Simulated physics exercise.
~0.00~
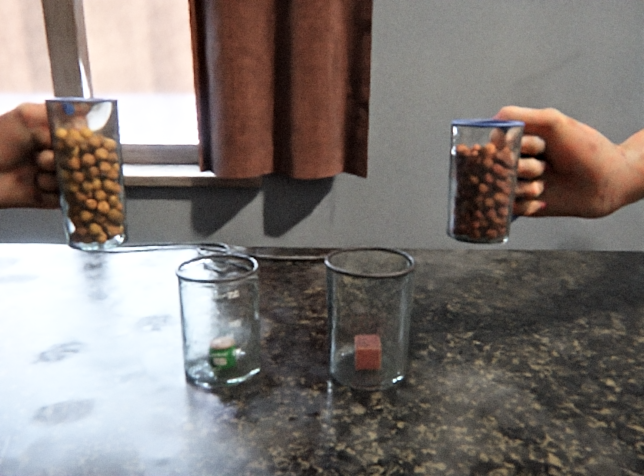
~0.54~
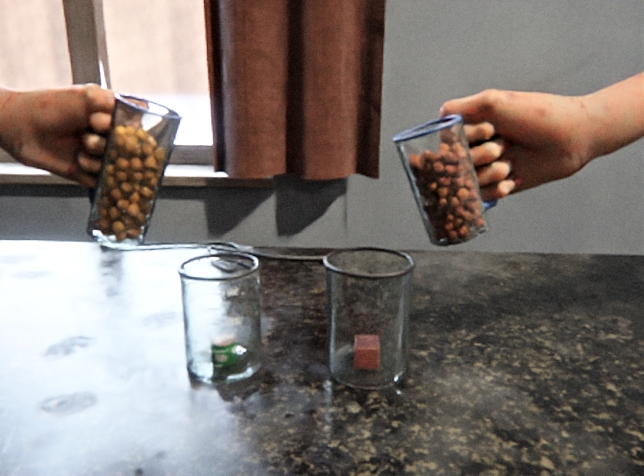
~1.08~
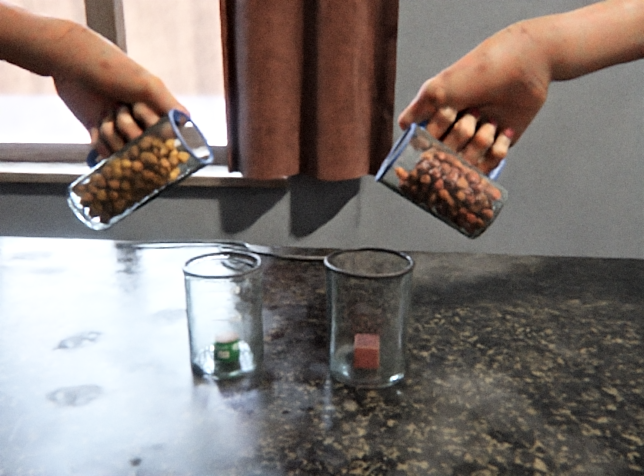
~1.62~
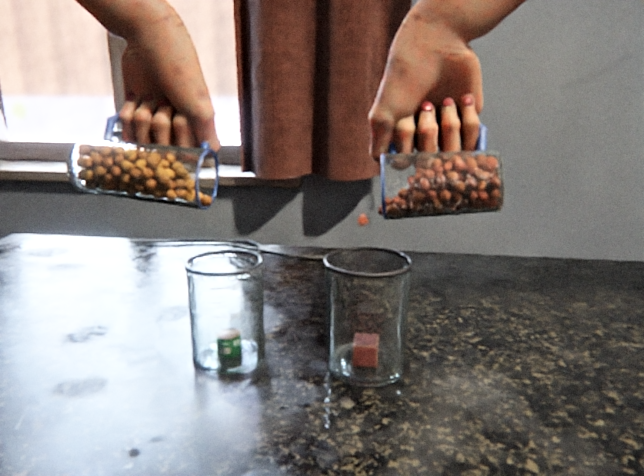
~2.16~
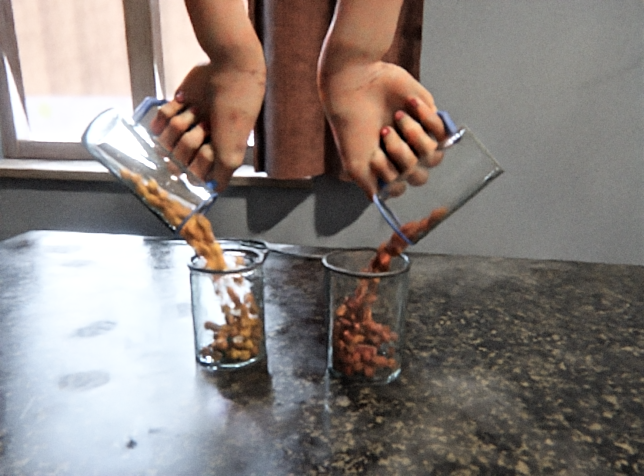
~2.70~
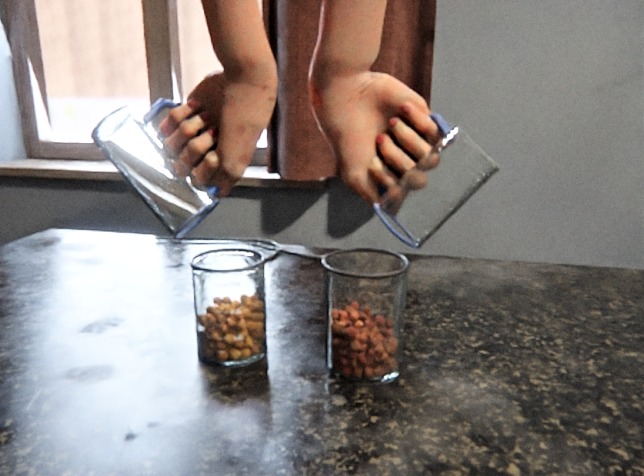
Two hands tip cups of nuts into two glasses, covering the small block in each.
